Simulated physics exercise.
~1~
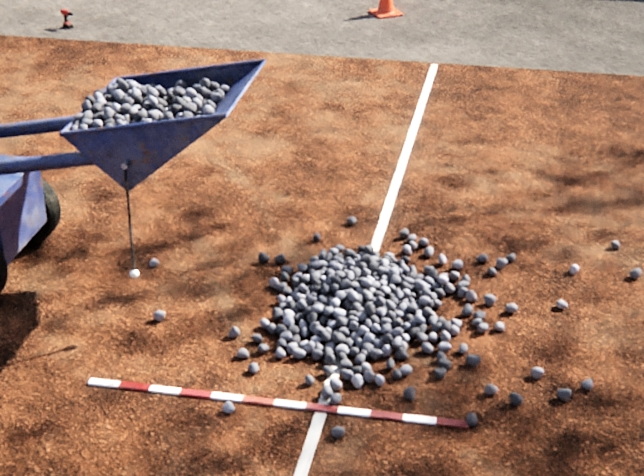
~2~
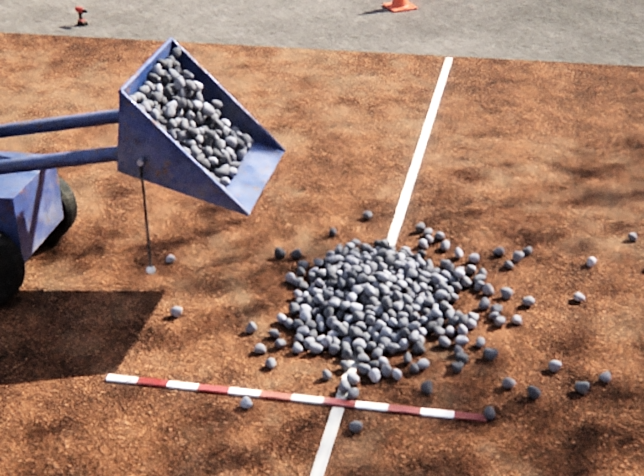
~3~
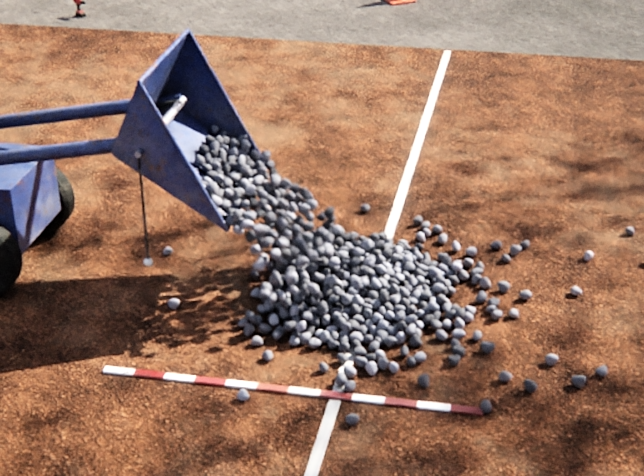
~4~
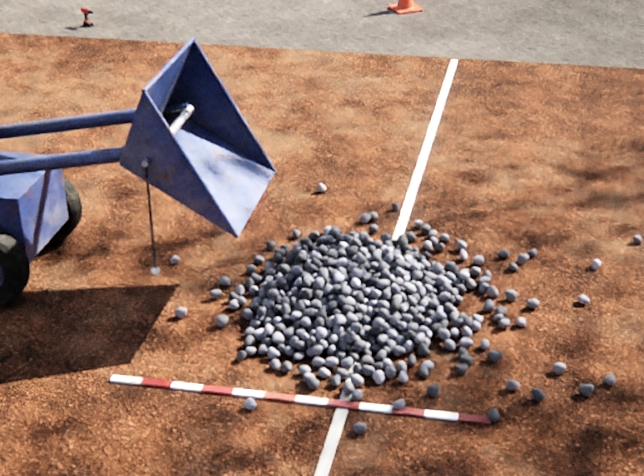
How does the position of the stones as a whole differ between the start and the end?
At the start some of the stones are up in the bucket at the left and the rest are in the heap, while at the end all of them are on the ground. Taken together, they have therefore shifted to the right and lower down in the view.
